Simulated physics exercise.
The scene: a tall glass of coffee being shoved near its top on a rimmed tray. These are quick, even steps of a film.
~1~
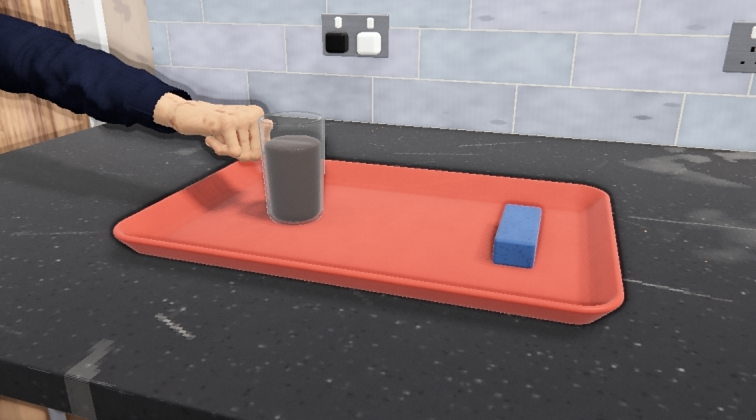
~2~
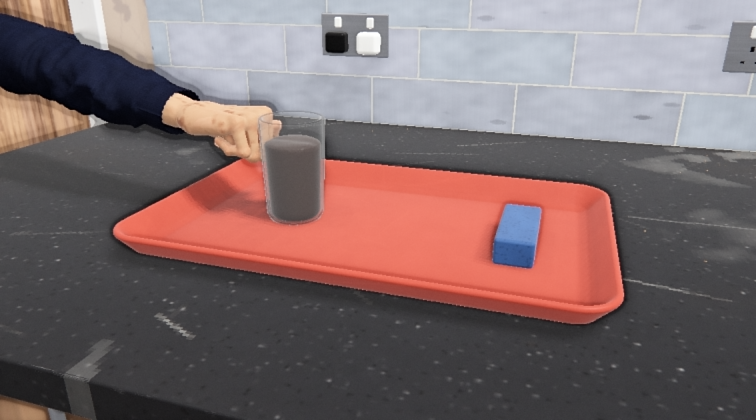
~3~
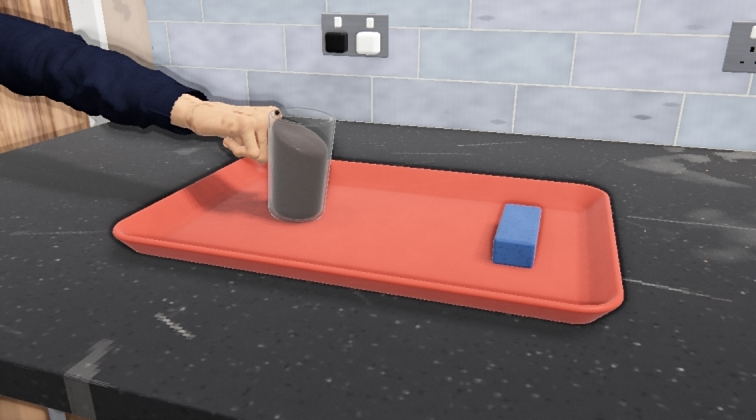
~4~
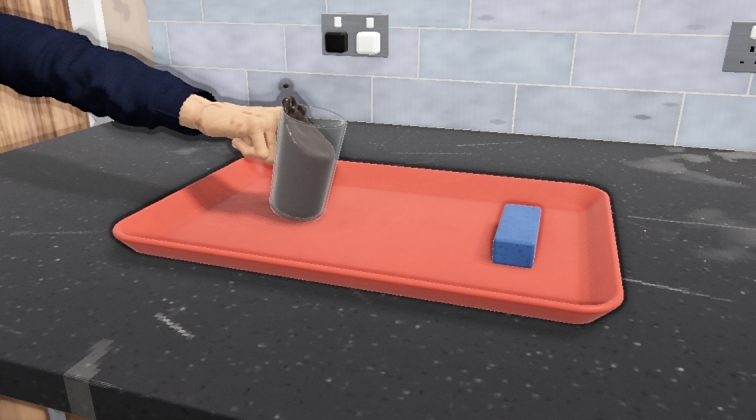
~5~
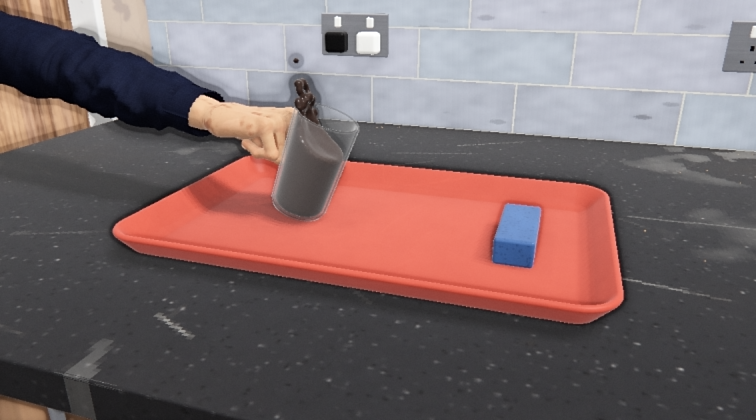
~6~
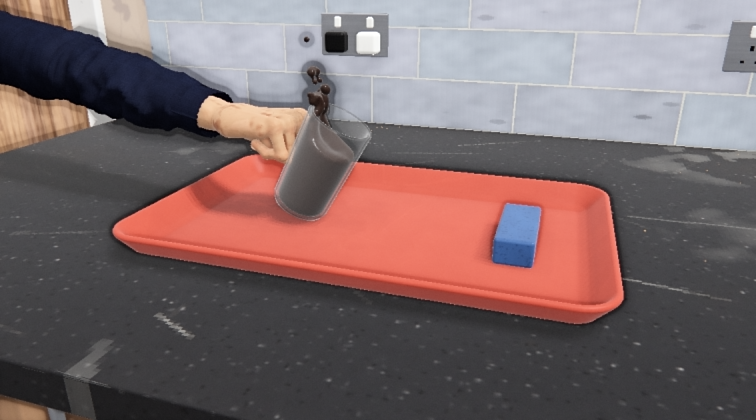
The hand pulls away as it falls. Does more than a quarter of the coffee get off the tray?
In the end less than a quarter leaves the tray.
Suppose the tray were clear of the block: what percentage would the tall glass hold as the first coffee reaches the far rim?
Some 50 per cent.
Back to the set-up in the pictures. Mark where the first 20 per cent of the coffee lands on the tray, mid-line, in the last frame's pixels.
At about (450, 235).
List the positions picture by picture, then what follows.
In the first frame, it leans 0°; its right rim is at (320, 122); the coffee meets the walls at (270, 139) and (320, 144); the tray's far rim is at (612, 238); a block is fixed to the tray further along.
In the second frame, it leans 0°; its right rim is at (320, 122); the coffee meets the walls at (270, 139) and (320, 143).
In the third frame, it leans 7°; its right rim is at (331, 124); the coffee meets the walls at (278, 111) and (321, 144).
In the fourth frame, it leans 13°; its right rim is at (342, 127); the coffee meets the walls at (288, 120) and (333, 150); 1 per cent is over the edge.
In the fifth frame, it leans 21°; its right rim is at (355, 132); the coffee meets the walls at (293, 140) and (343, 156); 2 per cent is over the edge.
In the sixth frame, it leans 28°; its right rim is at (367, 139); the coffee meets the walls at (297, 147) and (354, 154); 3 per cent is over the edge.
A moment on, the tall glass lies on its side and 92 per cent is in the glass, 3 on the tray and 5 above or beyond its rim.
Next, the tall glass lies on its side and 47 per cent is in the glass, 45 on the tray and 9 above or beyond its rim.
Then the tall glass lies on its side and 25 per cent is in the glass, 57 on the tray and 17 above or beyond its rim.
Later the tall glass lies on its side and 14 per cent is in the glass, 78 on the tray and 8 above or beyond its rim.
In the end 92 per cent is held by tray and glass, 8 is off the tray.
